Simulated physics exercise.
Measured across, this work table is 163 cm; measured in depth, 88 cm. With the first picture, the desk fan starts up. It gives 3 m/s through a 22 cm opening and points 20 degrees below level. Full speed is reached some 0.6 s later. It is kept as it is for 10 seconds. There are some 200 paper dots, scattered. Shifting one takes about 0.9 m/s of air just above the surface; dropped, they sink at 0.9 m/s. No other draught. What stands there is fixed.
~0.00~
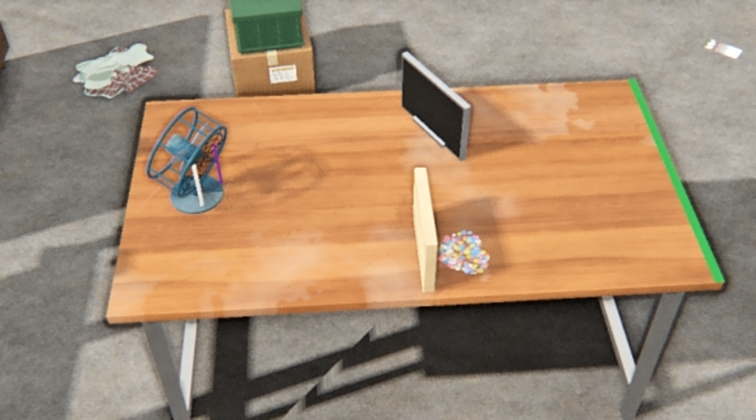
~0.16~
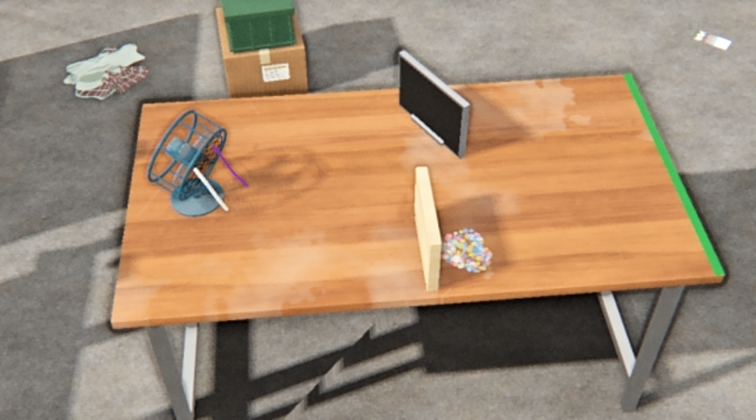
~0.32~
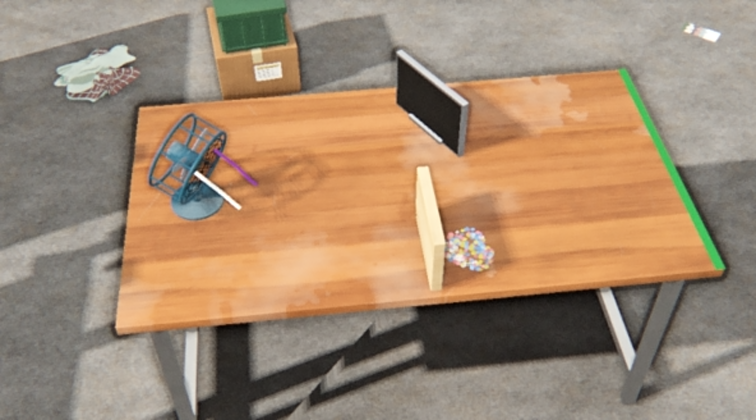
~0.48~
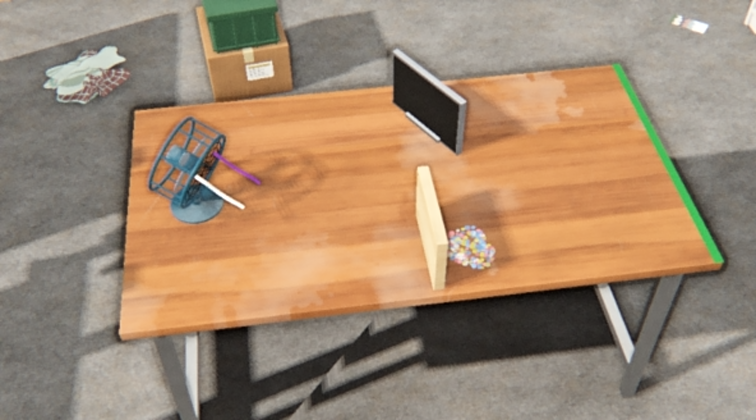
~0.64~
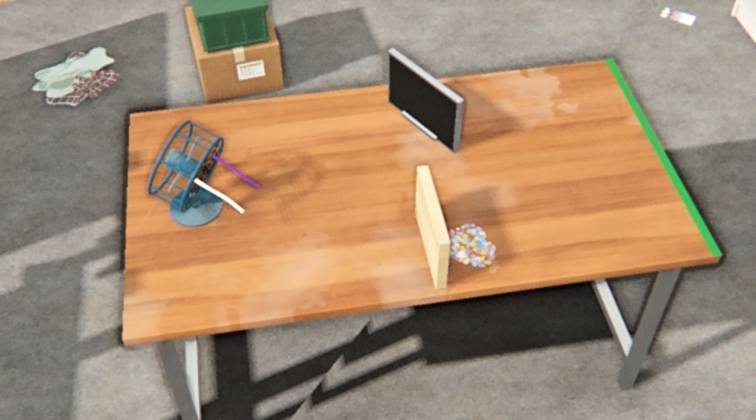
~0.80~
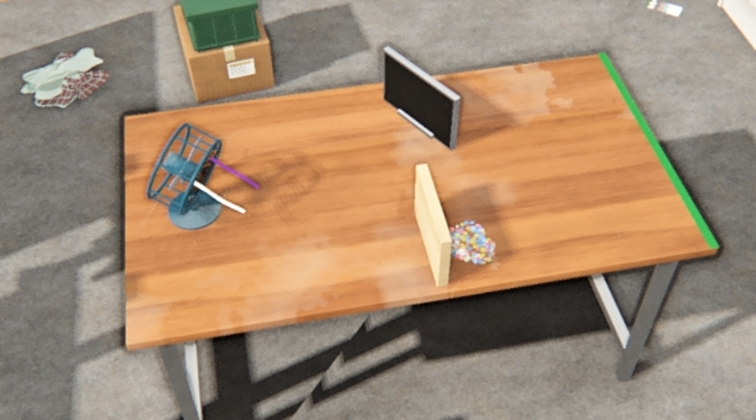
A wooden table holds a fan with fluttering ribbons while the paper dots stay still.
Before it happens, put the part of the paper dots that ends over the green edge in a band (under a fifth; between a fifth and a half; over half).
Over the green edge: Below one fifth.
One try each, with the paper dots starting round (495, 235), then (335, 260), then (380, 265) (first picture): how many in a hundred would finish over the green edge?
In turn: 0 per cent, 0 per cent, 0 per cent.
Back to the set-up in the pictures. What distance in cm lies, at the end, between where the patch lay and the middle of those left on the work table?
Distance: Approx. 0 cm.
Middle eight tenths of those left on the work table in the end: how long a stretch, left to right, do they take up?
Around 10 cm.
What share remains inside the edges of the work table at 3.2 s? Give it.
That comes to roughly 100 % remaining.
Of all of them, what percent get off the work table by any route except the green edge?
The figure is near 0 %.
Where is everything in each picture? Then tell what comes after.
The middle of the paper dots is near (461, 254), none has stirred yet and the mouth of the desk fan is at (188, 152), in the first picture.
The middle of the paper dots is near (464, 252), none has stirred yet and the green edge is centred on (672, 163), in the second picture.
The middle of the paper dots is near (466, 251), none has stirred yet, the top of a board is at (431, 204) and the top of a laptop is at (431, 76), in the third picture.
The middle of the paper dots is near (467, 249) and none has stirred yet, in the fourth picture.
The middle of the paper dots is near (467, 247) and none has stirred yet, in the fifth picture.
The middle of the paper dots is near (467, 244) and none has stirred yet, in the sixth picture.
After 2.0 s, 0 % are over the green edge; the middle of those still in play is near (467, 244); 100 % have settled or left.
After 3.2 s, 0 % are over the green edge; the middle of those still in play is near (467, 244); 100 % have settled or left.
After 5.5 s, 0 % are over the green edge; the middle of those still in play is near (467, 244); 100 % have settled or left.
After 10.0 s, at the end, 0 % are over the green edge; the middle of those still in play is near (467, 244).
